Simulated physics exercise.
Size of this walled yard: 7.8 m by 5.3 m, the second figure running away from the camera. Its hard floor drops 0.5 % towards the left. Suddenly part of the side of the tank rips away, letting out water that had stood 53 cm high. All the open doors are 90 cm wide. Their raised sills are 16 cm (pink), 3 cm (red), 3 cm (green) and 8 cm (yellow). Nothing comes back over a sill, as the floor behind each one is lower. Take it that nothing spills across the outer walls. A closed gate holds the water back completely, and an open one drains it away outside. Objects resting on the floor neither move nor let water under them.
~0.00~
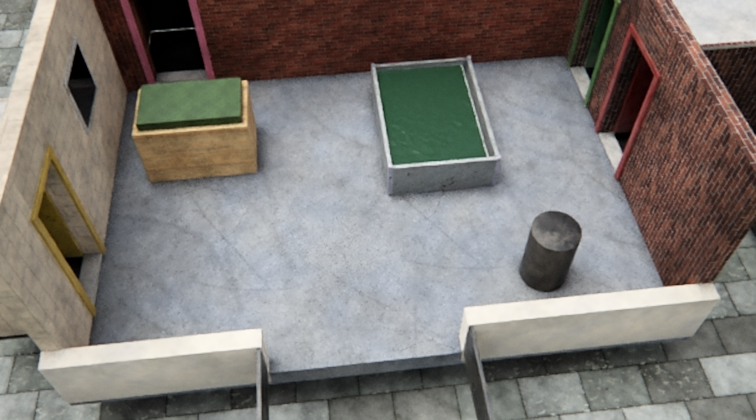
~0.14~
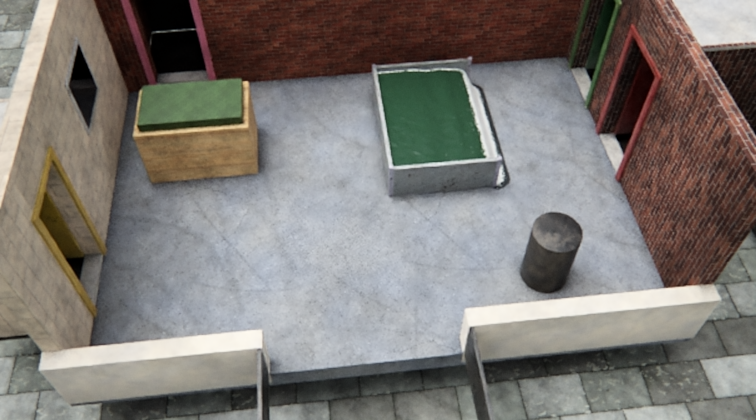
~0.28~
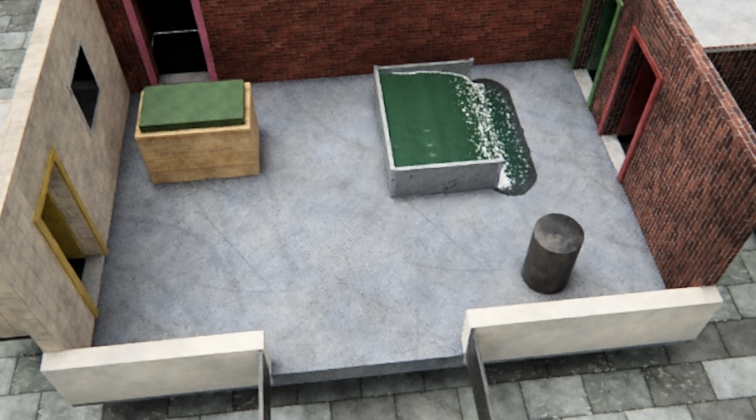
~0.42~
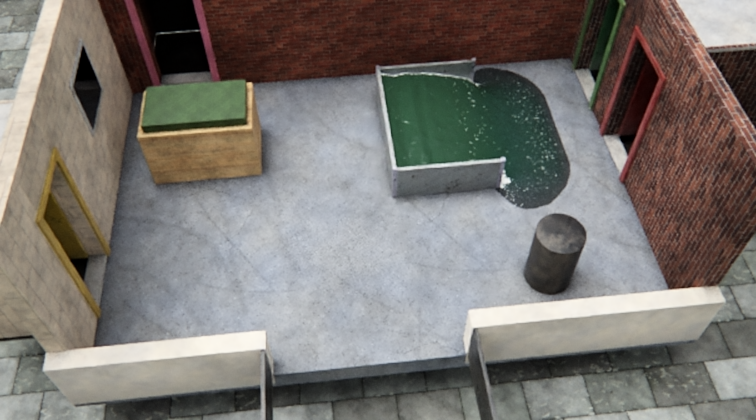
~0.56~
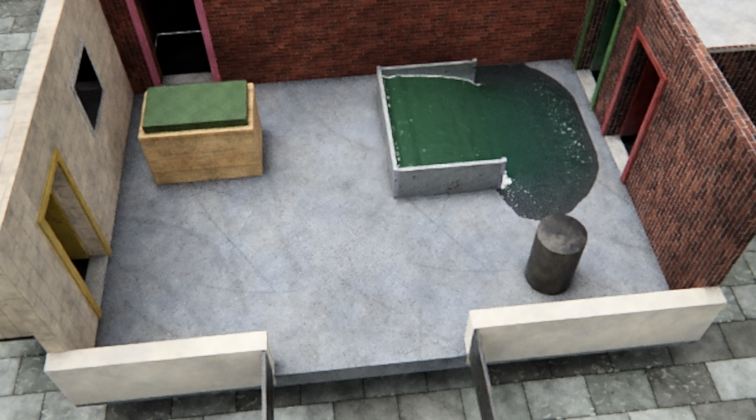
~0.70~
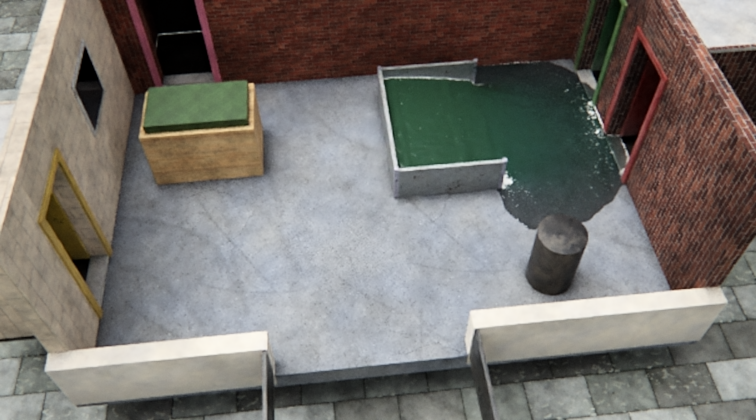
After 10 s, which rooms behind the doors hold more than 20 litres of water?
At the pink door it looks set to land under the limit; at the red door it looks set to land over the limit; at the green door it looks set to land over the limit; at the yellow door it looks set to land under the limit.
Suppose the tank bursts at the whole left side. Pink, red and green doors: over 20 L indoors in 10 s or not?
Compared with the limit, pink is lower, red is lower and green is lower.
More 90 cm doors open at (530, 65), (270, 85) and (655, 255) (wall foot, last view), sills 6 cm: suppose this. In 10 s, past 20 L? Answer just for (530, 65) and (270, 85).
Door 1: Higher; door 2: Lower.
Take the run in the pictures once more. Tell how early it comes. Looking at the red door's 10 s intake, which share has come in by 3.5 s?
Estimate: Around 85 per cent.
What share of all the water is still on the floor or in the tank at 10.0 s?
Roughly 58 in a hundred.
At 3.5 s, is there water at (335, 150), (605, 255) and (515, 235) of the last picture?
In that order: Not reached, under water, still dry.
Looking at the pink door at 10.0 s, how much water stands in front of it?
About 2.0 cm.
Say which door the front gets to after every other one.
Door: Yellow.
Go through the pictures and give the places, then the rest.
In the first frame, still water, 53 cm deep, in the tank at (432, 113).
In the second frame, water pours out at (478, 127) and has run 1.1 m, to (500, 184); typically 4 cm deep outside, 53 cm at the tank's back.
In the third frame, the front is at (519, 190), 1.3 m from the gap at (480, 129); 1.3 m2 of floor is under water; 53 cm left at the back of the tank.
In the fourth frame, the front is at (544, 200), 1.6 m from the gap at (482, 129); 2.9 m2 of floor is under water; 50 cm left at the back of the tank.
In the fifth frame, the front is at (578, 194), 1.9 m from the gap at (483, 130); 4.4 m2 of floor is under water; 45 cm left at the back of the tank.
In the sixth frame, water pours out at (484, 130) and has run 2.2 m, to (619, 175); typically 6 cm deep outside, 45 cm at the tank's back.
After 1.4 s water covers 20 % of the floor and is deepest (33 cm) near (587, 127); pink door not reached, red door 18 cm at the sill, 75 L in, green door 21 cm at the sill, 61 L in, yellow door not reached.
After 2.2 s water covers 20 % of the floor and is deepest (28 cm) near (577, 76); pink door not reached, red door 21 cm at the sill, 198 L in, green door 24 cm at the sill, 181 L in, yellow door not reached.
After 3.5 s water covers 30 % of the floor and is deepest (18 cm) near (679, 316); pink door not reached, red door 12 cm at the sill, 300 L in, green door 14 cm at the sill, 308 L in, yellow door not reached.
After 6.0 s water covers 50 % of the floor and is deepest (10 cm) near (626, 322); pink door not reached, red door 6 cm at the sill, 351 L in, green door 6 cm at the sill, 366 L in, yellow door not reached.
After 10.0 s water covers 75 % of the floor and is deepest (6 cm) near (526, 175); pink door 2 cm at the sill, 0 L in, red door 4 cm at the sill, 360 L in, green door 2 cm at the sill, 375 L in, yellow door 1 cm at the sill, 0 L in.
